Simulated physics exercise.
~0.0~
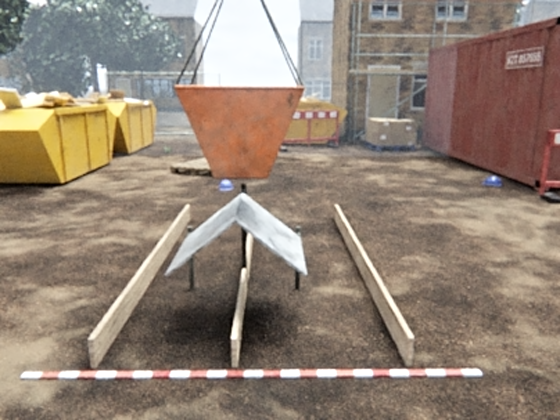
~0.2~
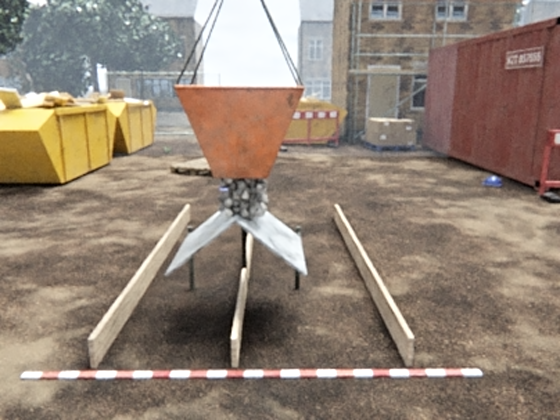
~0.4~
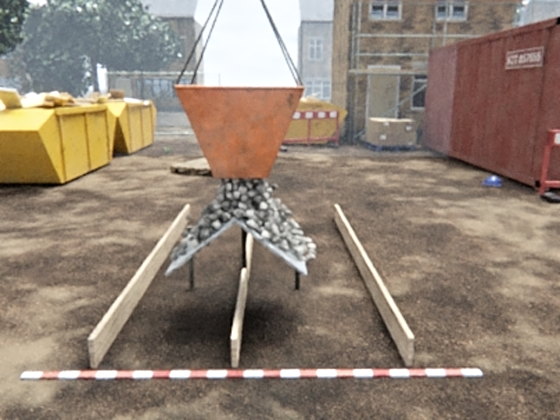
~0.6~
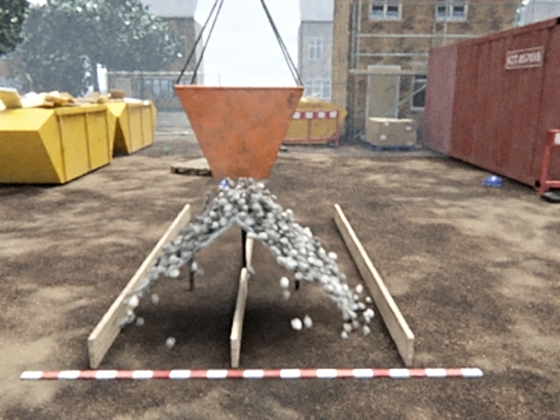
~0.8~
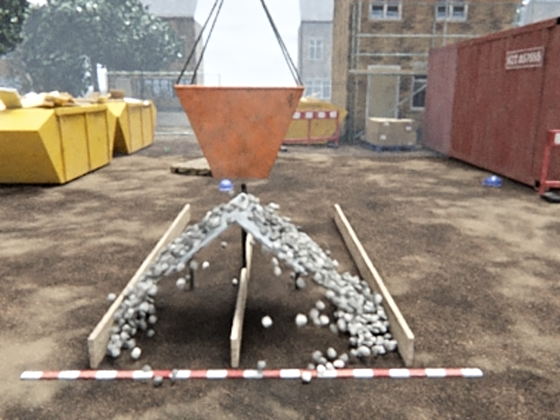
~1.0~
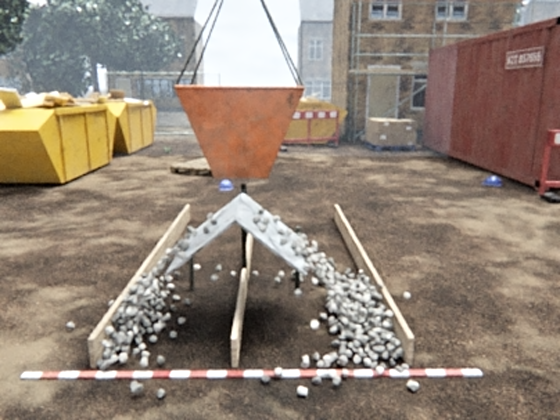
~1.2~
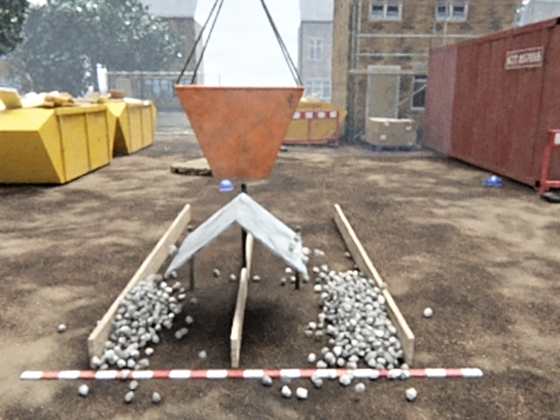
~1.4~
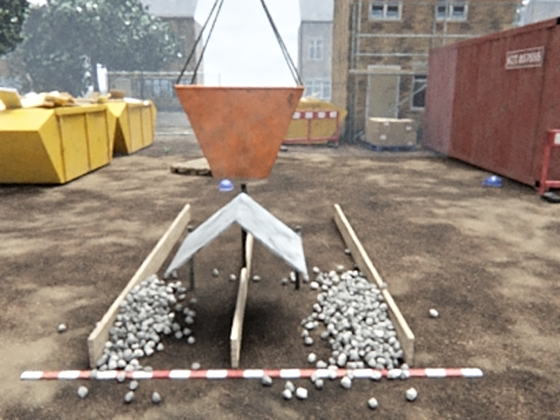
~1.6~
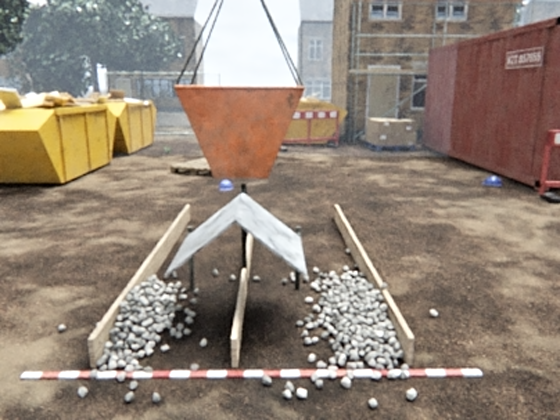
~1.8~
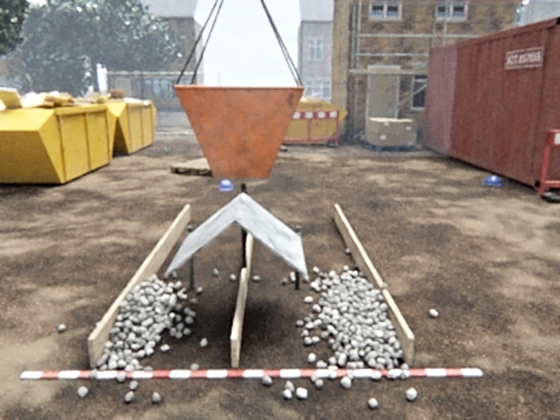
A hanging orange skip dropped a load of grey stones onto a peaked steel sheet, and they slid down both slopes between wooden boards, a few rolling past the striped staff, before settling in two heaps, the bigger one on the right.
